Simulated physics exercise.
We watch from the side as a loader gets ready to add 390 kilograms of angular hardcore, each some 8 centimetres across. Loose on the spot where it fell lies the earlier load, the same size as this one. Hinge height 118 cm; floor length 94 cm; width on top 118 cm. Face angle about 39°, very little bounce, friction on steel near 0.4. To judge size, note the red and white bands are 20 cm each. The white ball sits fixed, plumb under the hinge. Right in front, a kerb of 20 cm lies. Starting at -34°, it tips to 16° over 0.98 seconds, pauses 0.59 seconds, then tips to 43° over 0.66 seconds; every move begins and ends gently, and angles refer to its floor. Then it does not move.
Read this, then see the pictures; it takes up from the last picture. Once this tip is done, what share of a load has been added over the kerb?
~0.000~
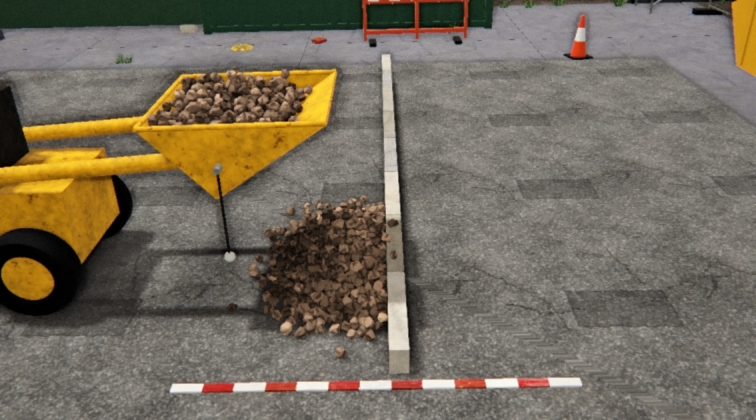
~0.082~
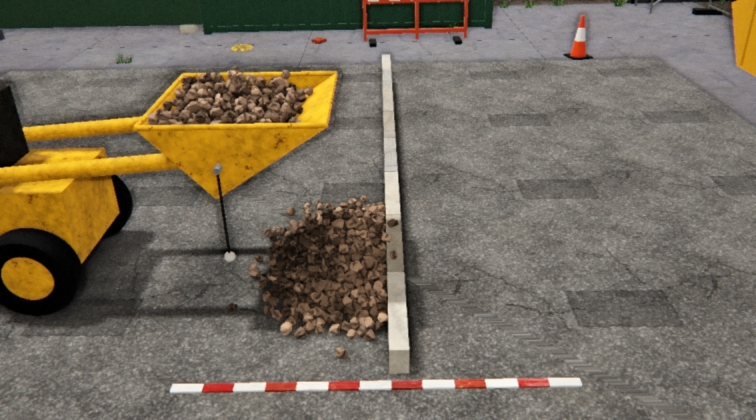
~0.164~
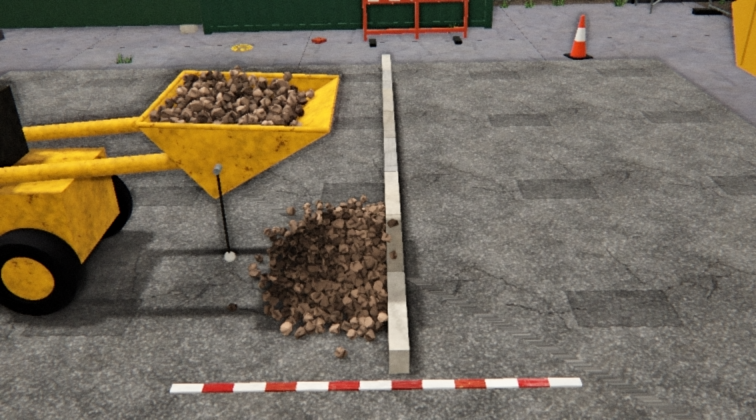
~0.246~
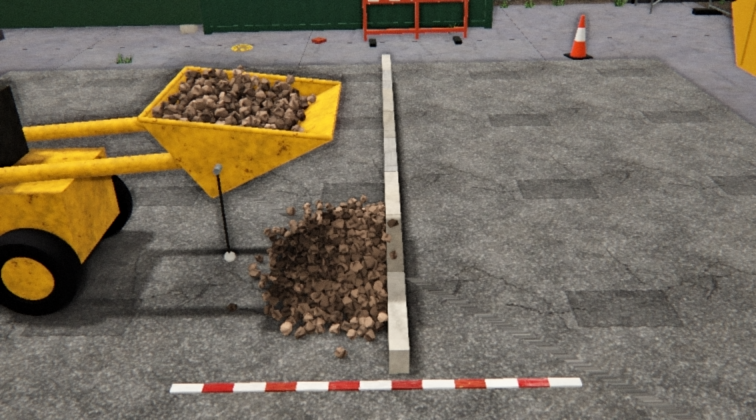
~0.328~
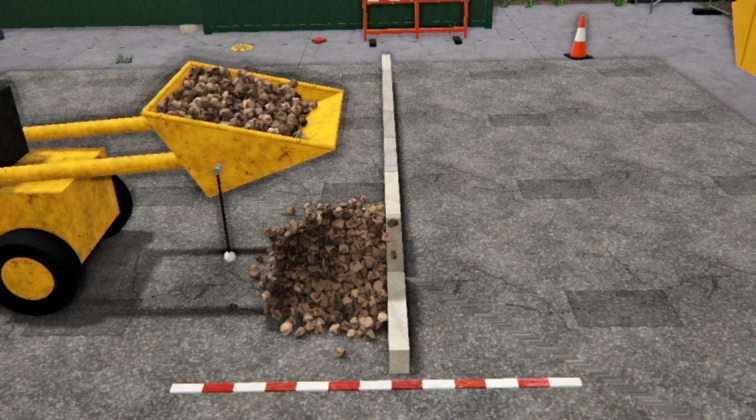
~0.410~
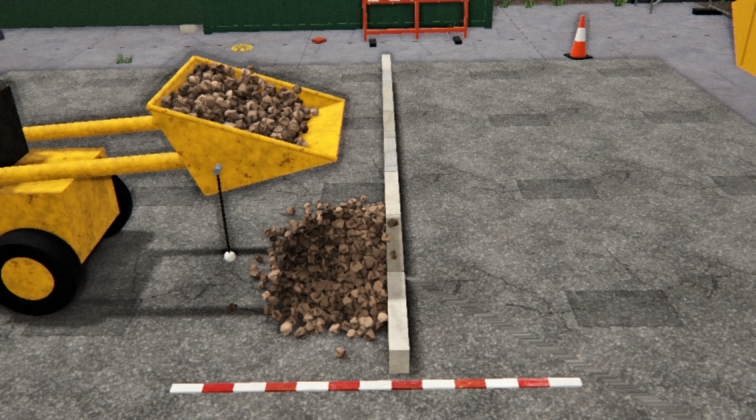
About 2 per cent.
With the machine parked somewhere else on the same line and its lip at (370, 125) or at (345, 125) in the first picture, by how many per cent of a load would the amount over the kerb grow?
I'd say close to 35 per cent for one and close to 10 per cent for the other, in that order.
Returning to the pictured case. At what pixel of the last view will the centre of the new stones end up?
Near (342, 237).
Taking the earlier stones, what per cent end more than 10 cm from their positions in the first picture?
Around 0 in a hundred.
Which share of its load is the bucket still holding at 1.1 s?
About 100 per cent is held.
After 0.7 s the floor is at 9°; in per cent of one load, 100 in the bucket, 100 on this side of the kerb; the foremost stones are at (386, 250).
After 1.1 s the floor is at 16°; in per cent of one load, 100 in the bucket, 100 on this side of the kerb; the foremost stones are at (386, 250).
After 2.7 s the floor is at 43°; in per cent of one load, 8 in the bucket, 191 on this side of the kerb, 1 over the kerb; the foremost stones are at (439, 250).
After 5.3 s the floor is at 43°; in per cent of one load, 0 in the bucket, 197 on this side of the kerb, 2 over the kerb; the foremost stones are at (459, 256). Net gain over the kerb, 2.
